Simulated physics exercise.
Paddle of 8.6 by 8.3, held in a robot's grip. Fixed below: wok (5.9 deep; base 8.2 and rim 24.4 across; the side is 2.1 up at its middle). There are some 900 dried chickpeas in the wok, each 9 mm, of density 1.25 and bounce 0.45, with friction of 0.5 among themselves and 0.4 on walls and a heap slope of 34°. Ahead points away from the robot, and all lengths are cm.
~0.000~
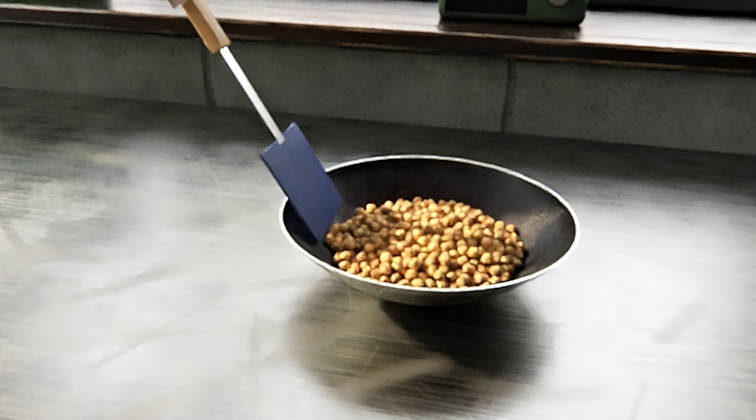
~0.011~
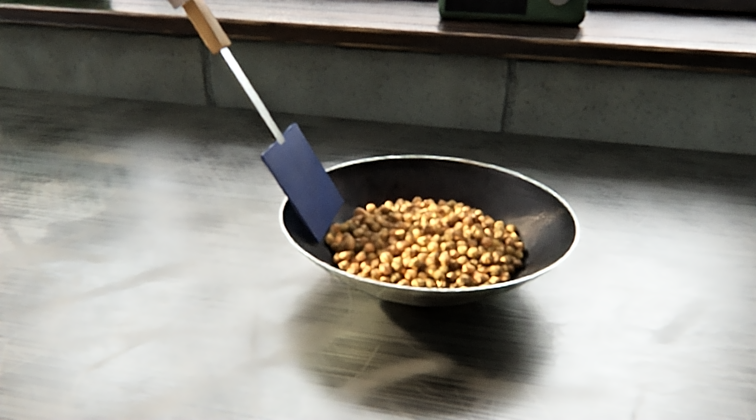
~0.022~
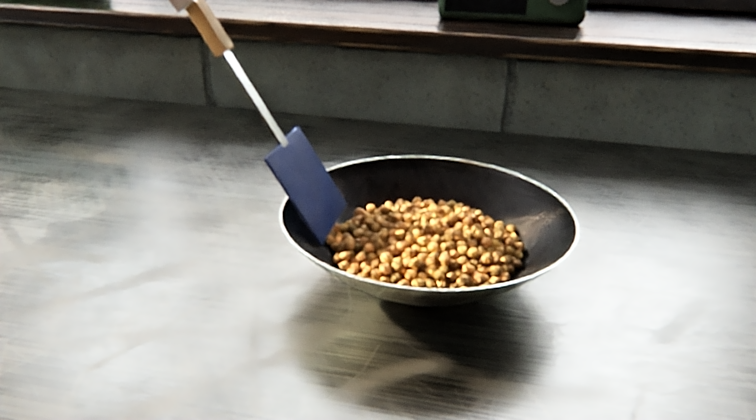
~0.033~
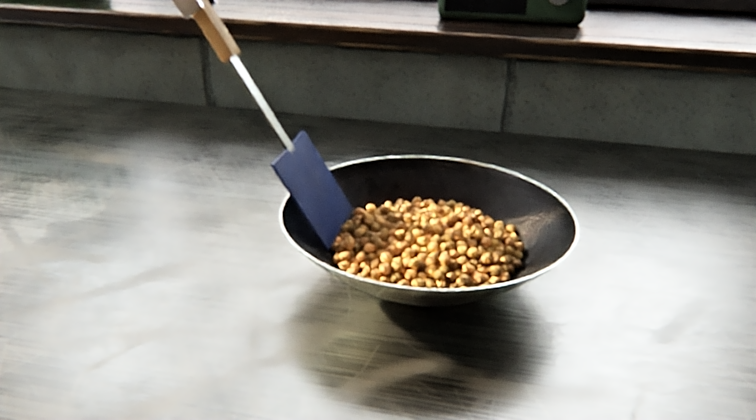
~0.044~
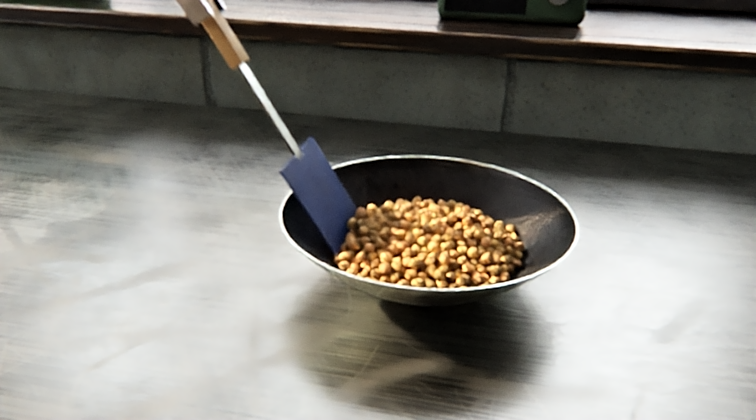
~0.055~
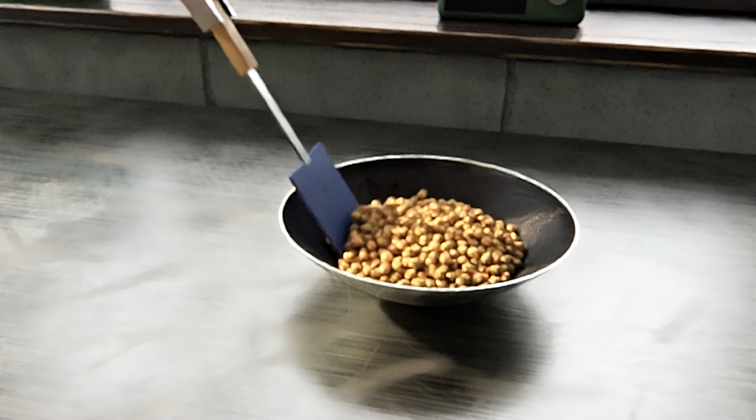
A blue paddle with a wooden handle, resting in the left side of a dark wok of chickpeas on a grey countertop, stays nearly still, then slides slightly right and down against the heap, nudging the nearest chickpeas.
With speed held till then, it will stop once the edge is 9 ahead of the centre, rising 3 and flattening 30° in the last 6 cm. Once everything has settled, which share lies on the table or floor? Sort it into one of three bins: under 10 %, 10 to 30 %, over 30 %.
Bin: Over 30 %.
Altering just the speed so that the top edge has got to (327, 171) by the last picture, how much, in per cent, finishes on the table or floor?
About 50 percent.
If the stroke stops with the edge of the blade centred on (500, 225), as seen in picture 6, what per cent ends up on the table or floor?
10 %.
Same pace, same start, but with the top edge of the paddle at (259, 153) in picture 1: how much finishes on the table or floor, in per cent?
40 percent or so.
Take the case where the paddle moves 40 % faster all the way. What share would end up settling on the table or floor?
I'd reckon close to 45 per cent.
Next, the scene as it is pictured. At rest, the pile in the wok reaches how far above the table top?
Roughly 6.0 cm.
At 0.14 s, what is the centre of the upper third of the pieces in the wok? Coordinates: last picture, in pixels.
Centre estimated at around (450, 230).
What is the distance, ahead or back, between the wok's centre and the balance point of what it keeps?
Some 3.0 cm ahead.
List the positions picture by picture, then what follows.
Paddle top edge at (278, 138), sloping 58°; upper third of the load around (426, 237), from x 330 to 520, top at y 200; 900 in the wok, in the first picture.
Paddle top edge at (279, 139), sloping 58°; upper third of the load around (426, 237), from x 330 to 520, top at y 200, in the second picture.
Paddle top edge at (282, 141), sloping 58°; upper third of the load around (426, 237), from x 330 to 520, top at y 200, in the third picture.
Paddle top edge at (288, 146), sloping 58°; upper third of the load around (426, 237), from x 330 to 520, top at y 200, in the fourth picture.
Paddle top edge at (297, 153), sloping 58°; upper third of the load around (426, 237), from x 330 to 520, top at y 200, in the fifth picture.
Paddle top edge at (305, 159), sloping 58°; upper third of the load around (424, 236), from x 330 to 520, top at y 195; 900 in the wok, in the sixth picture.
After 0.14 s, sloping 58°, highest piece 7 above the table; 900 in the wok.
After 0.22 s, sloping 49°, highest piece 8 above the table; 899 in the wok, 1 on the blade or in flight.
After 0.46 s, sloping 28°, highest piece 8 above the table; 517 in the wok, 317 on the table or floor, 66 on the blade or in flight.
After 1.51 s, sloping 28°, highest piece 6 above the table; 517 in the wok, 383 on the table or floor.
At rest, 517 in the wok, 383 on the table or floor. That is 43 % on the table or floor.
